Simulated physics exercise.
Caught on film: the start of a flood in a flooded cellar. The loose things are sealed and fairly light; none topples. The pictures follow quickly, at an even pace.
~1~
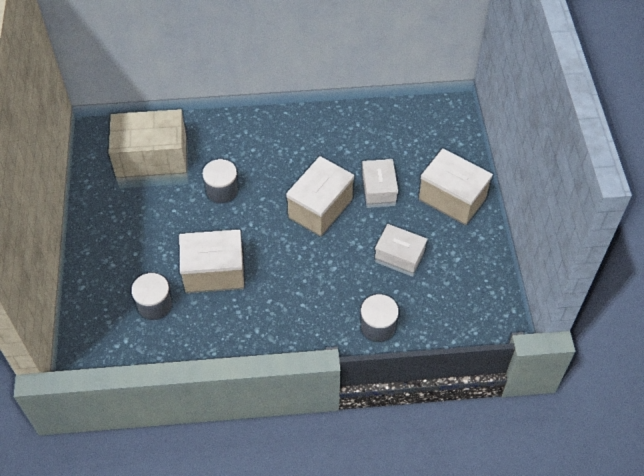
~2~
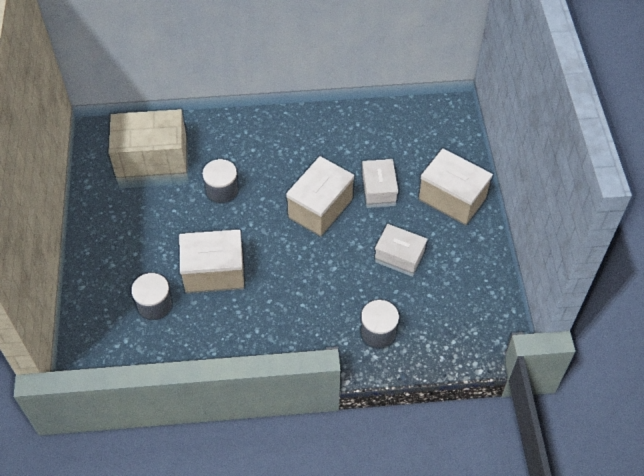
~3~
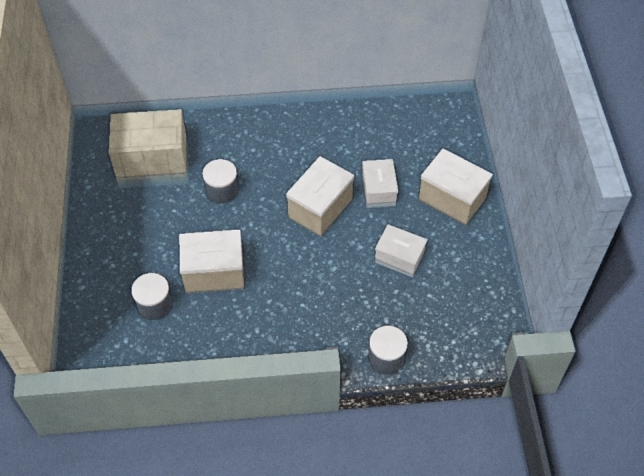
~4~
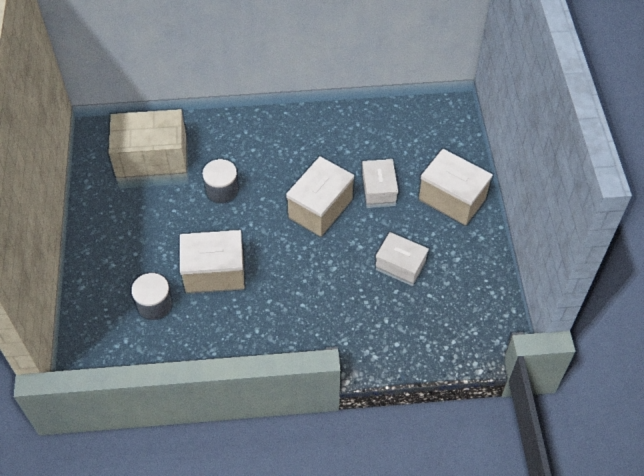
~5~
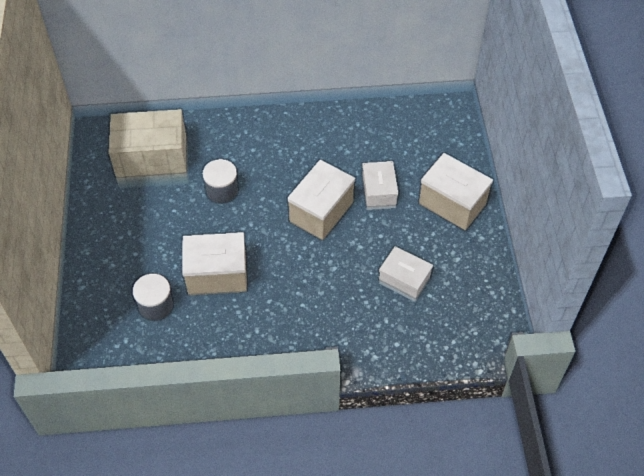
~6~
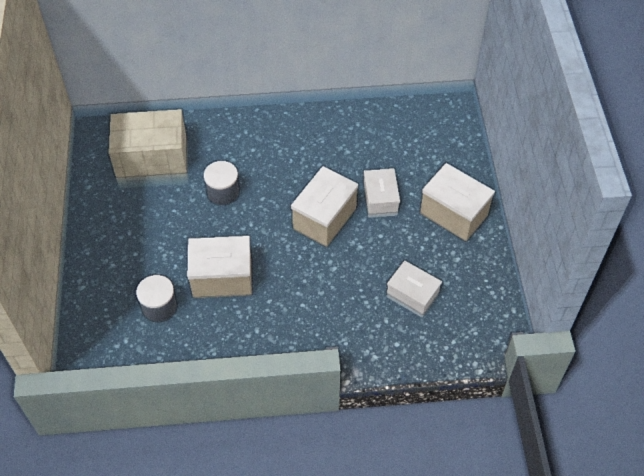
Dark barrier swinging open at the front gap of a flooded cellar, nearest drum drifting out of view, floating boxes shifting slightly.
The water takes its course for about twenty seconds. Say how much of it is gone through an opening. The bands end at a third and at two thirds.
Share: Two thirds or more.
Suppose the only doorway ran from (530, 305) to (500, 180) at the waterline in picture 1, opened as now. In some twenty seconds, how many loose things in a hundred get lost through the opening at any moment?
I make it 90 per cent.
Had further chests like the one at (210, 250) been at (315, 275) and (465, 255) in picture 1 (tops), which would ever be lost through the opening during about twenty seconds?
In turn: Gone, out.
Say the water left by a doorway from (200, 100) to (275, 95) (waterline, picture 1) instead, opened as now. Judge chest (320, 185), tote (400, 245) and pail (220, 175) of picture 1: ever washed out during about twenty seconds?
As listed: Yes, still in, yes.
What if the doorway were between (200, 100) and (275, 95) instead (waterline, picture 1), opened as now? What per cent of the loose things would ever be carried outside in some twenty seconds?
Some 50 per cent.
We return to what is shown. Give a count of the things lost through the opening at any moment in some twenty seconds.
I count 8.
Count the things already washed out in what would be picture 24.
That makes 6.
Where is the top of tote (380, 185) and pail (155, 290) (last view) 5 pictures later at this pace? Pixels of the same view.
Around (418, 239) and (188, 301).
A moment on, 2 of 8 are out; 6 afloat.
Next, 6 of 8 are out; 2 afloat.
Later, 8 of 8 are out; 0 afloat.
In the end, 8 of 8 are out; 0 afloat.
